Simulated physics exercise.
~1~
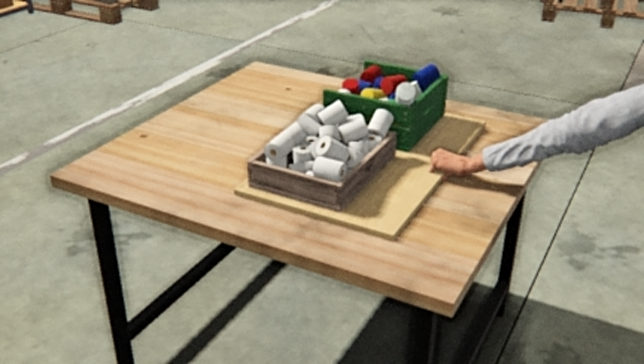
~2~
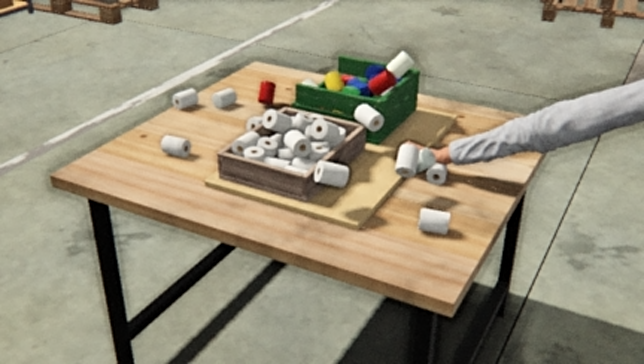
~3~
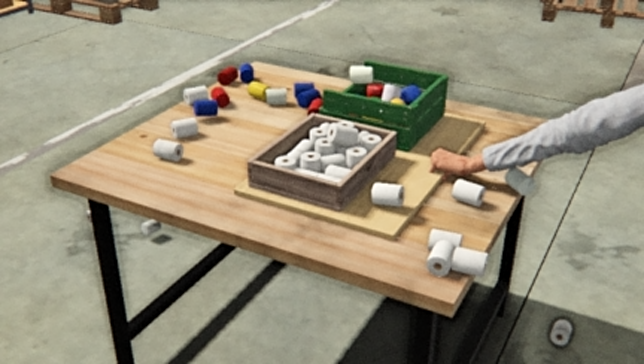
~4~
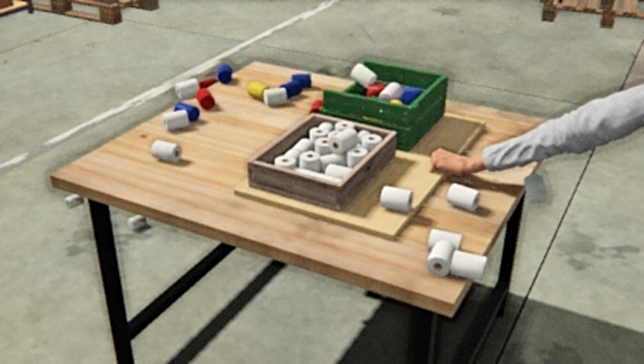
In a concrete-floored yard or warehouse, seen from above at an angle, a pale wooden table with dark legs holds a board bearing two crates. The nearer brown wooden crate is heaped with white paper rolls, and the green one behind it holds red, blue, yellow and white jars, while a grey-sleeved arm reaches in from the right. The board and crates shift left, and rolls and jars spill onto the tabletop. The board returns right, with more coloured jars scattered at the back left and some pieces on the floor. Finally, both crates stand partly filled among the strewn pieces.
